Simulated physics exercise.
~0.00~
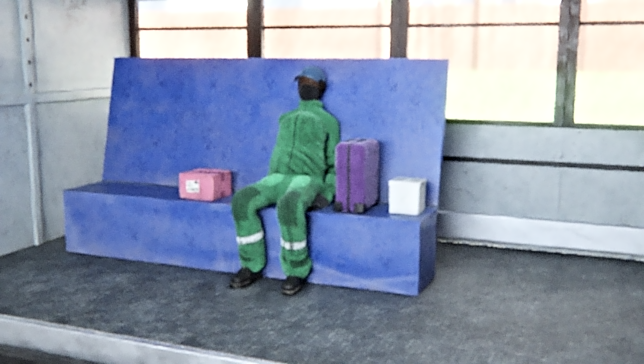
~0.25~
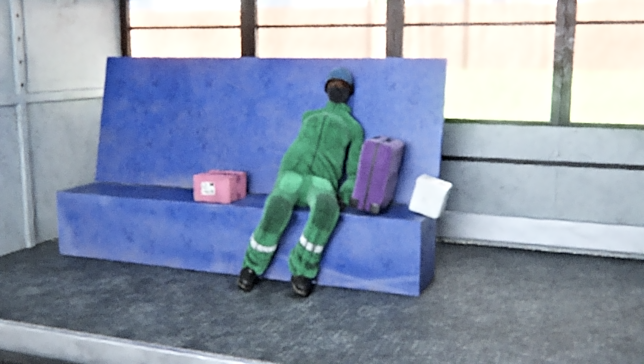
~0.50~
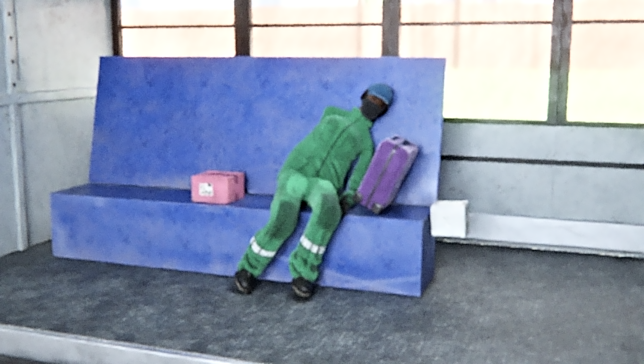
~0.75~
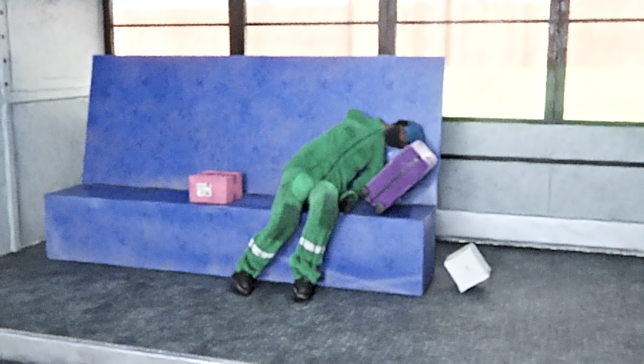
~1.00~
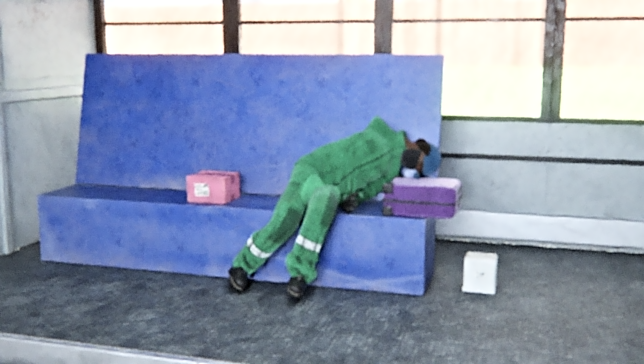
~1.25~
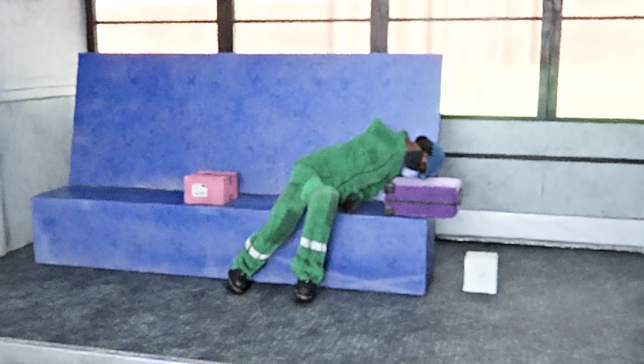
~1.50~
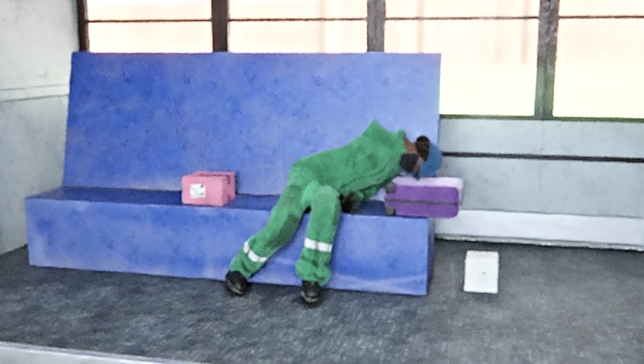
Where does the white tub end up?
It ends up on the floor, just past the right end of the blue bench, after tumbling off the seat.
A person in green slumped to the right on a blue bench as a purple case toppled beside them and a white tub tumbled off the end to the floor. They ended up draped over the fallen case, while the pink carton stayed on the seat.
